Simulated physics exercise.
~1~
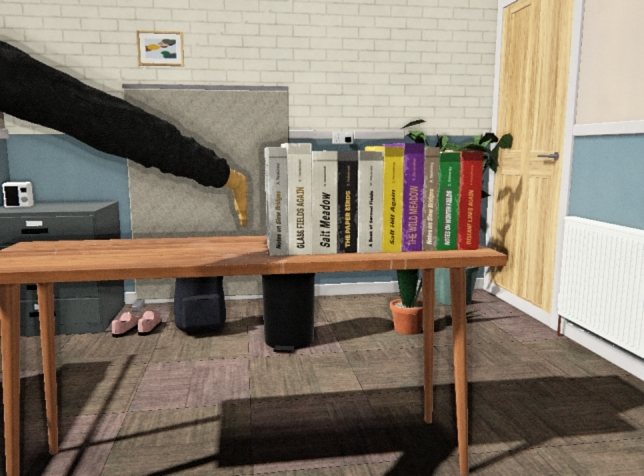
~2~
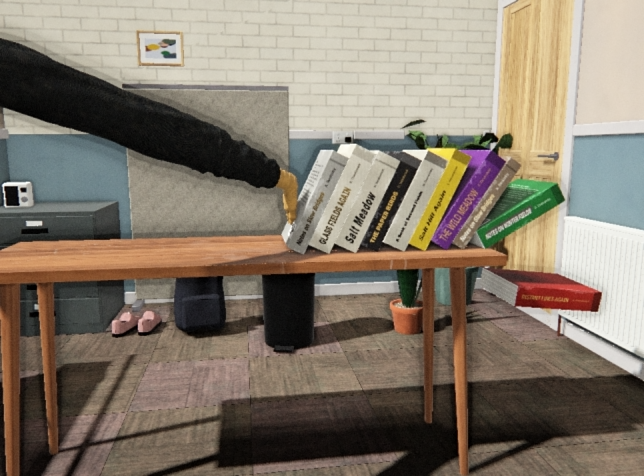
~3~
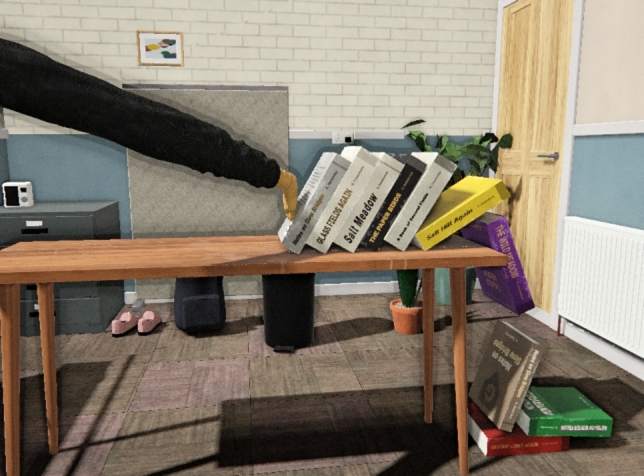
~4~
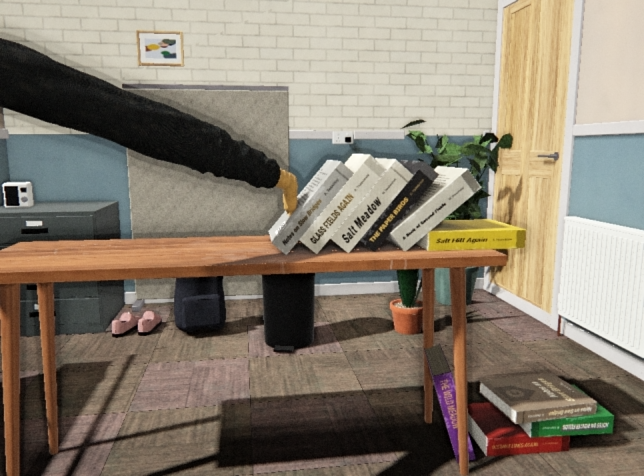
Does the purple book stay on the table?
No, the purple book goes over the right end of the table and ends up on the floor beside the other fallen books.
